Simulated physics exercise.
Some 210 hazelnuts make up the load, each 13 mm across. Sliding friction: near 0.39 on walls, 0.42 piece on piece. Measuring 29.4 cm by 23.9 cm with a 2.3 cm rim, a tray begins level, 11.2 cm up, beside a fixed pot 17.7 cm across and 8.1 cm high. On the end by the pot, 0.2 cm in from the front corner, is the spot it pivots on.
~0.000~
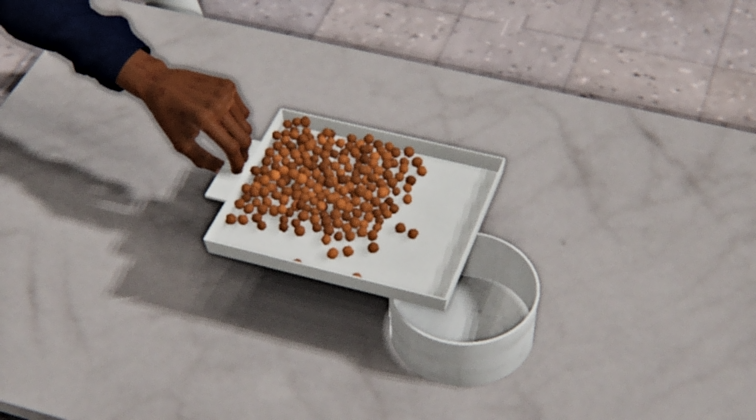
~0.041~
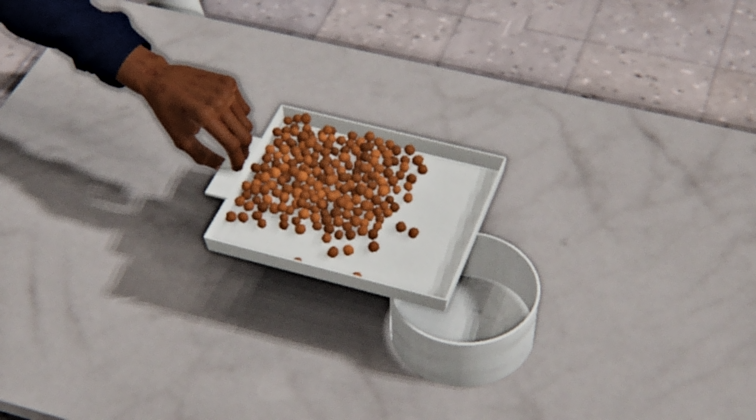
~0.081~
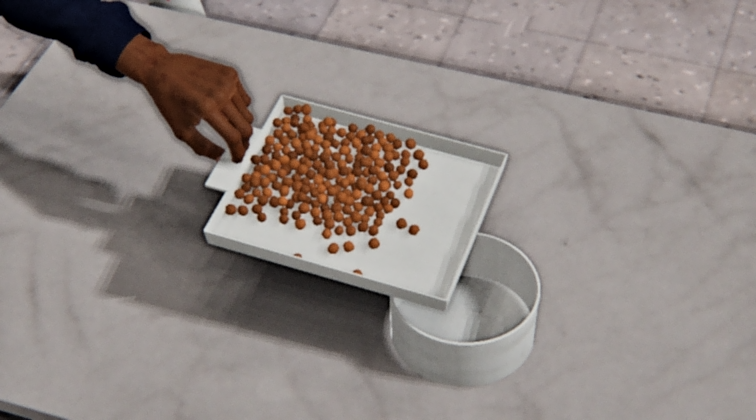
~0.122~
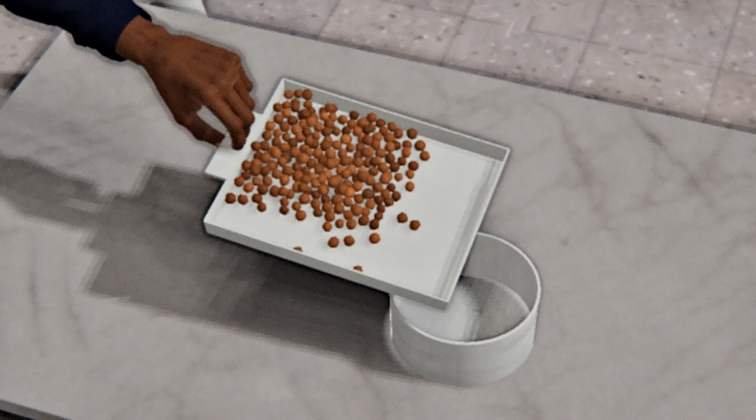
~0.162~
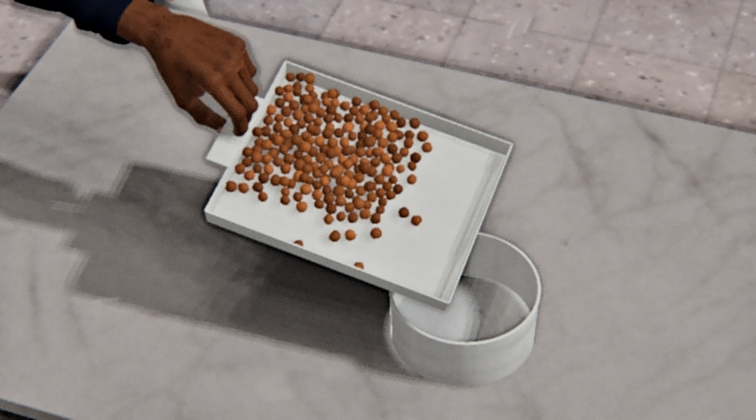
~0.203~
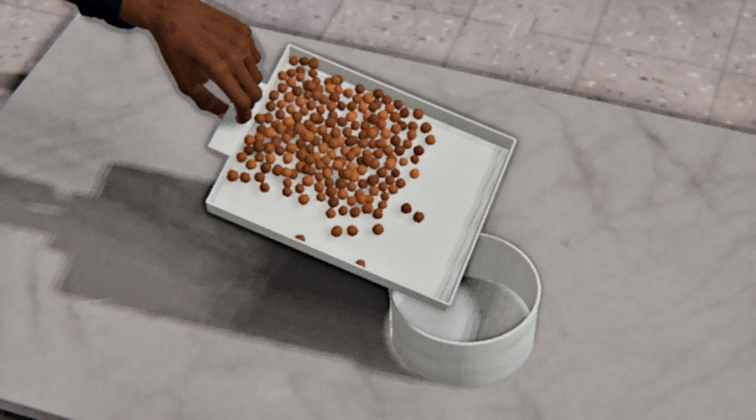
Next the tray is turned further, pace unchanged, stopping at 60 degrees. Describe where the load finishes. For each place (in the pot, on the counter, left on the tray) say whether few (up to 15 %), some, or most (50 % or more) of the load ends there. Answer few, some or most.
Pot: Few; counter: Most; left on the tray: Some.
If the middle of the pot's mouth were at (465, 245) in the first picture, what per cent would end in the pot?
About 0 per cent.
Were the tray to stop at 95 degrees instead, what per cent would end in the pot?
0 %.
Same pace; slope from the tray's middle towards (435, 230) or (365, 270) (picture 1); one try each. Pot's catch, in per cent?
Around 20 % for the first direction, around 0 % for the second.
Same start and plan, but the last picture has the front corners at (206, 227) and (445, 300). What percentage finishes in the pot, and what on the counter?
That works out as pot 0 and counter 10.
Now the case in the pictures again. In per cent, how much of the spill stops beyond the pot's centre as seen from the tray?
Around 90 in a hundred.
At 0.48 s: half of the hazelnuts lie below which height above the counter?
The halfway mark is near 24 cm.
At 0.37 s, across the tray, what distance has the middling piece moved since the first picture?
Displacement on the tray: About 2 cm.
Then, at 0.37 s, tilt 41 degrees; the tray holds 100 %, the pot 0 %.
Then, at 0.48 s, tilt 55 degrees; the tray holds 100 %, the pot 0 %.
After 0.72 s, tilt 60 degrees; the tray holds 50 %, the pot 0 %.
At rest (1.8 s), pot 5 %, counter 65 %, tray 30 %.
